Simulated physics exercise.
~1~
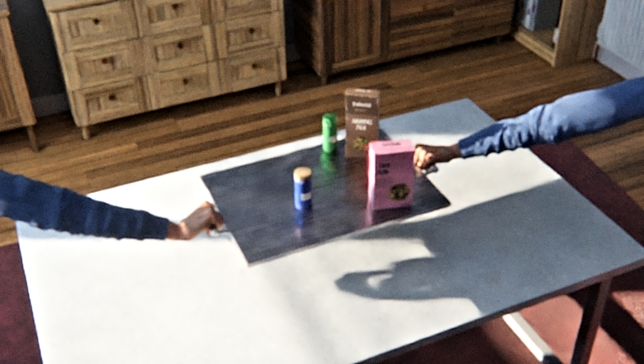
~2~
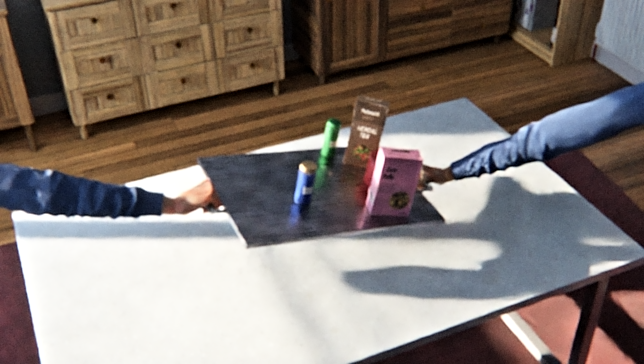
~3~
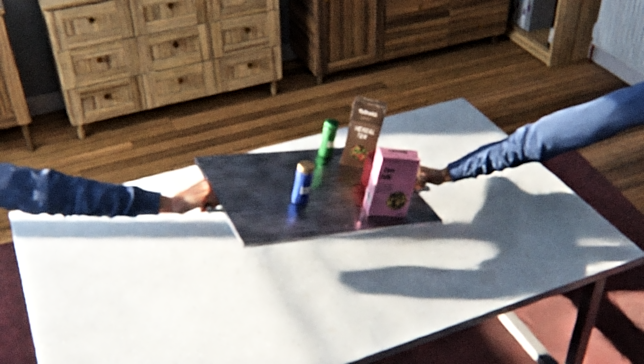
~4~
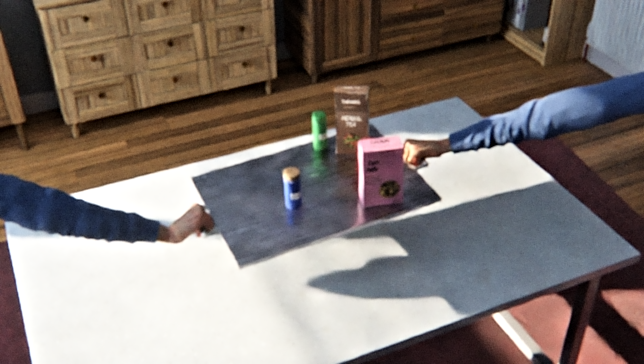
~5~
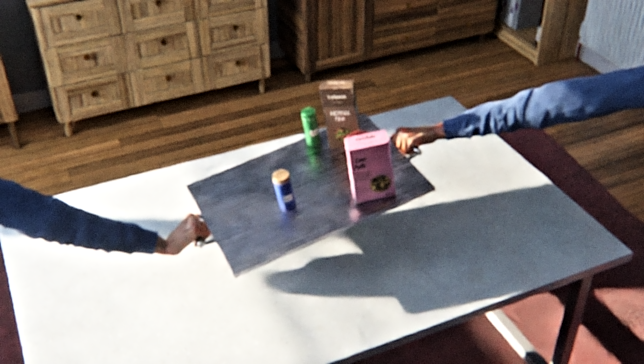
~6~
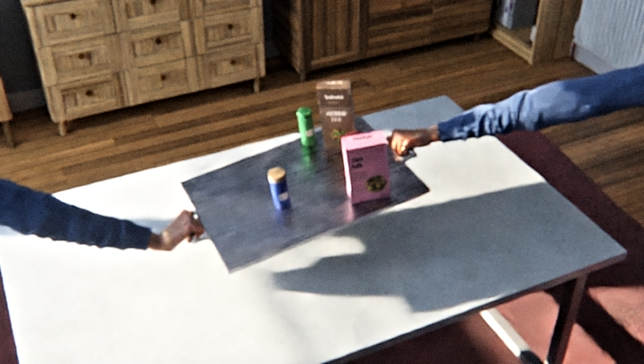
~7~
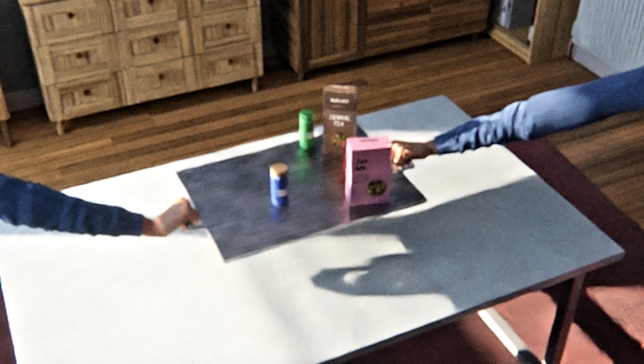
A flat, dark, rimless tray, gripped by a blue-sleeved arm at either side, is held over a white table, seen from above, with wooden cabinets and a plank floor behind. A blue shaker stands near the front, a green shaker and a tall brown packet at the back, and a pink packet on the right with a red object behind it. The tray tips down to the right and pauses, its items leaning with it. It swings back, tilts slightly down to the left, then returns to level, with everything still standing in place.
